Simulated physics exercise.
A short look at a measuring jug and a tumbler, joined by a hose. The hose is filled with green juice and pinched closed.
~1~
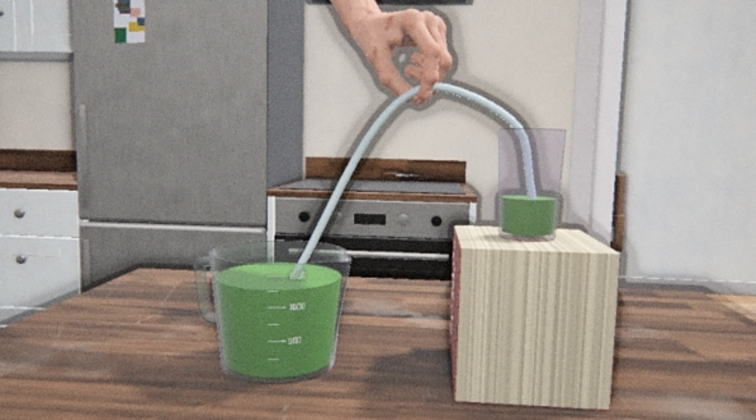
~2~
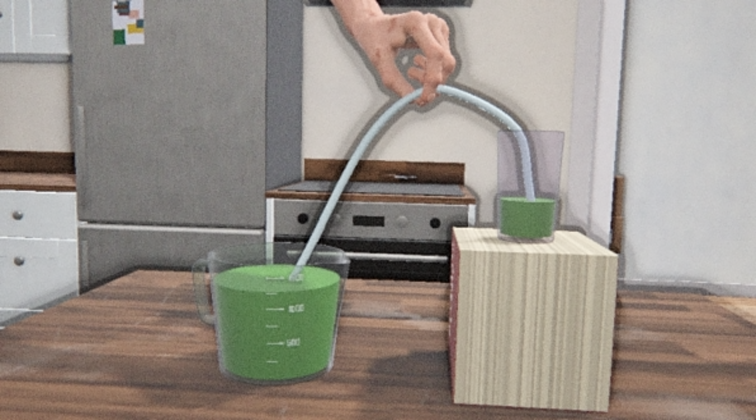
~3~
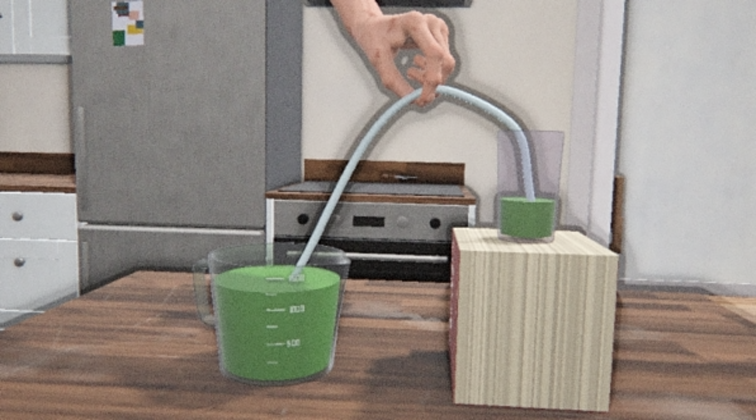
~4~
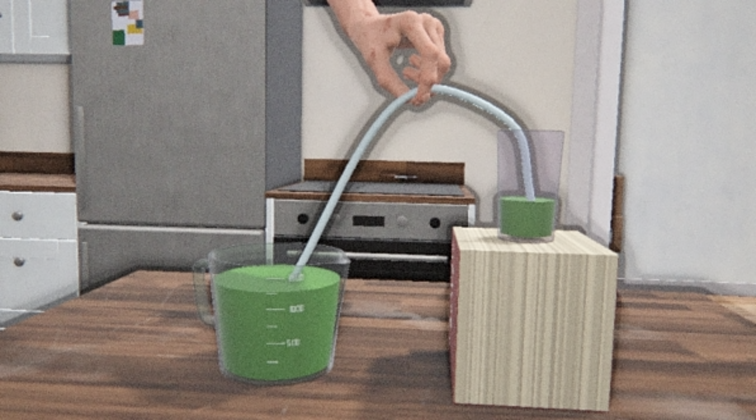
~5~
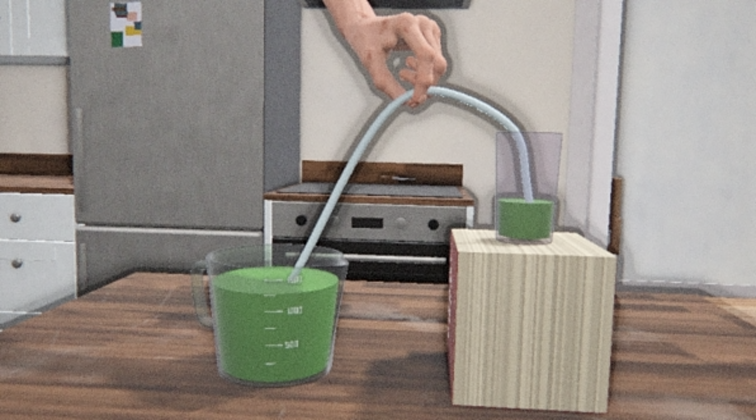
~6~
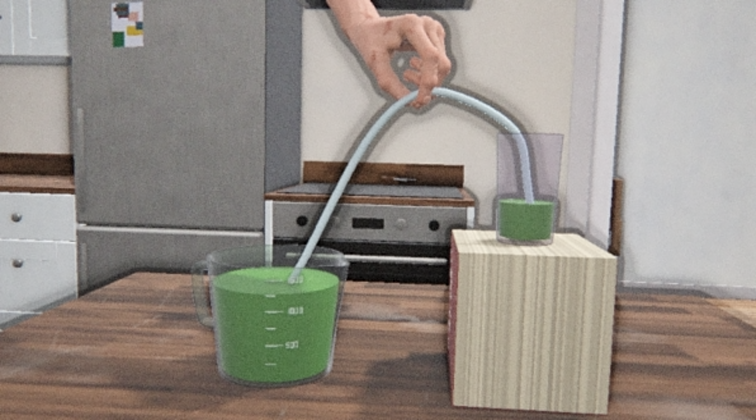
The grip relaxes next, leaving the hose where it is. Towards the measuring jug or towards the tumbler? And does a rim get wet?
Left; receiver holds everything.
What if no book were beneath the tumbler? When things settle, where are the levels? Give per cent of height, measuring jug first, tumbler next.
Around 70 and 75 percent.
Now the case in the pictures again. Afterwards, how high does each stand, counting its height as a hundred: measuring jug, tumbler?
The first ends at 80 percent and the second at 15 percent.
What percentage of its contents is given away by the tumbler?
I'd say some 60 out of a hundred.
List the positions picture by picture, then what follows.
The hose is pinched; measuring jug (279, 304) about three quarters full, on the top itself; tumbler (529, 181) about a third full, up on the book, in the first picture.
Nothing flows; measuring jug about three quarters full, surface at (278, 278); tumbler about a third full, surface at (527, 200), in the second picture.
Fingers on the hose; measuring jug (278, 307) about three quarters full; tumbler (528, 183) about a third full, in the third picture.
Still shut; measuring jug about three quarters full, surface at (278, 278); tumbler about a third full, surface at (527, 200), in the fourth picture.
The hose is pinched; measuring jug (276, 308) about three quarters full, on the top itself; tumbler (526, 184) about a third full, up on the book, in the fifth picture.
Nothing flows; measuring jug about three quarters full, surface at (276, 281); tumbler about a third full, surface at (526, 203), in the sixth picture.
Soon after, the measuring jug is about three quarters full; the tumbler is about a quarter full.
Later, the measuring jug is about three quarters full; the tumbler is nearly empty.
In the end, the measuring jug is about three quarters full; the tumbler is nearly empty.
